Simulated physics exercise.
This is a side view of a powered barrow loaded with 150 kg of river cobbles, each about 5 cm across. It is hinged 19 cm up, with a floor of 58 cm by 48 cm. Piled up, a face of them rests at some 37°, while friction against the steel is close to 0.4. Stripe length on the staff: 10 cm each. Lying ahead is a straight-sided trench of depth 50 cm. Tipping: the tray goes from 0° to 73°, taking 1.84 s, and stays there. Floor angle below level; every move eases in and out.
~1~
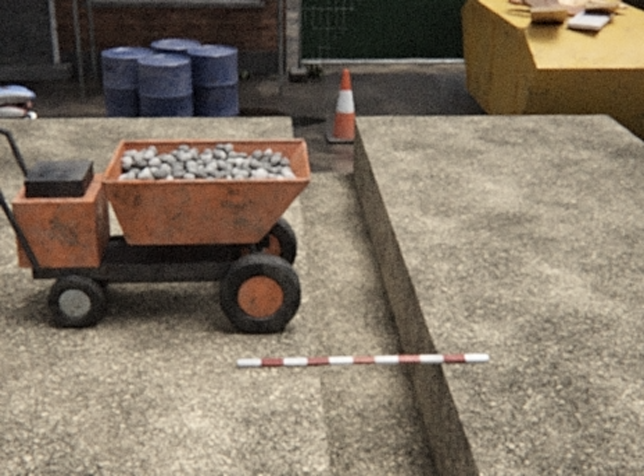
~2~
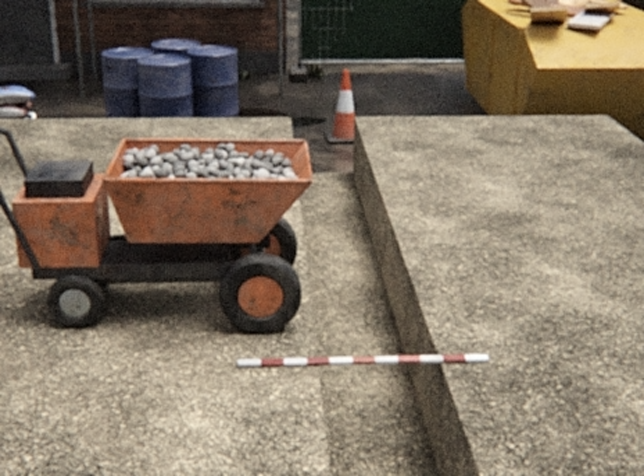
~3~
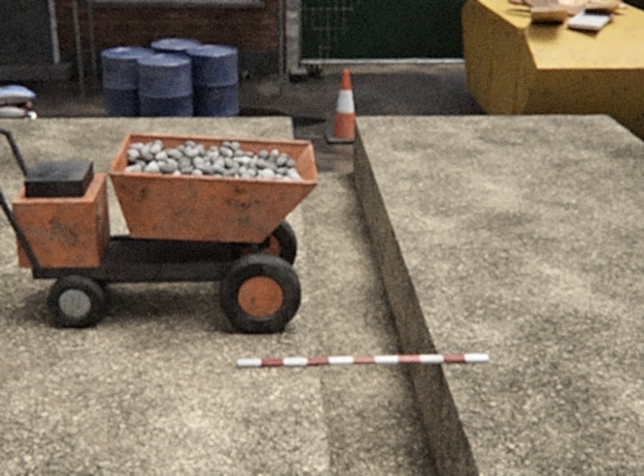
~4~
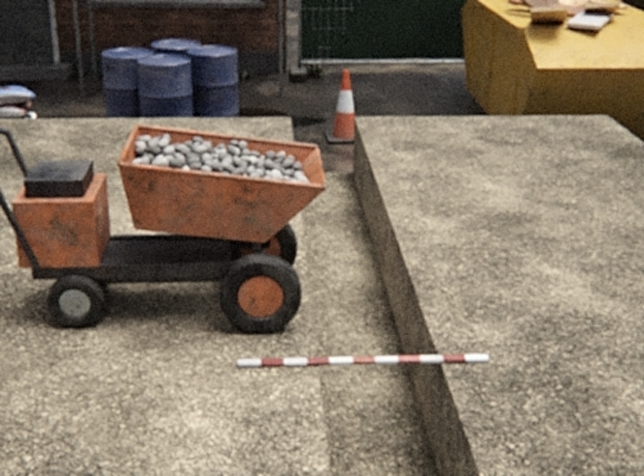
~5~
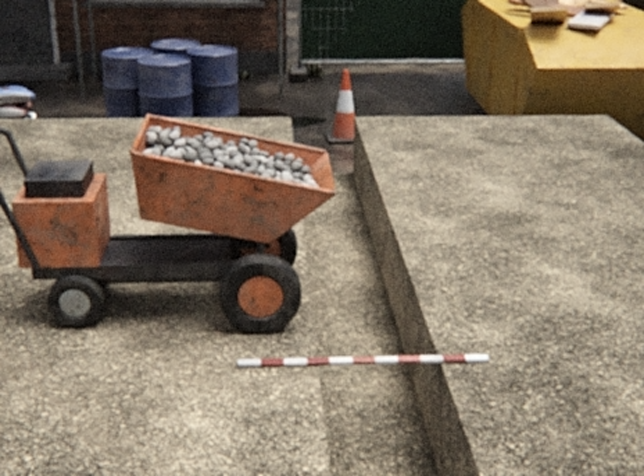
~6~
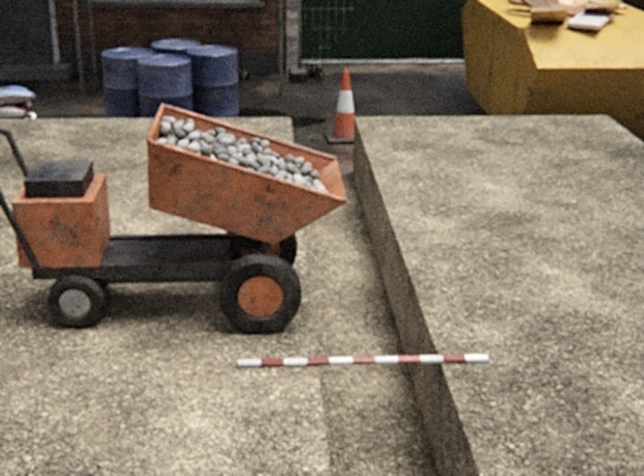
An orange barrow's tray of gray stones tilts steadily down toward the right.
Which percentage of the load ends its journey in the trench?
Roughly 66 per cent.
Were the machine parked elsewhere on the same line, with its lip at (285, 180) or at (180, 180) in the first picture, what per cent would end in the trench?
It comes to about 95 and 65 in a hundred.
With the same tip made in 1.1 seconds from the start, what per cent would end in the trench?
That works out at about 60 in a hundred.
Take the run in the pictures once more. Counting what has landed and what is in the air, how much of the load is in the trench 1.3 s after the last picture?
About 30 per cent by then.
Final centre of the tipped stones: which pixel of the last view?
Around (401, 370).
Then, 0.8 s after the last picture the floor is at 62°, 97 % in the tray, 3 % in the trench; the foremost stones are at (414, 283).
Then, 1.3 s after the last picture the floor is at 73°, 41 % in the tray, 31 % in the trench, 27 % past the trench; the foremost stones are at (535, 297).
Then, 1.7 s after the last picture the floor is at 73°, 18 % in the tray, 48 % in the trench, 35 % past the trench; the foremost stones are at (579, 294).
Then, 3.6 s after the last picture the floor is at 73°, 0 % in the tray, 66 % in the trench, 34 % past the trench; the foremost stones are at (591, 294).
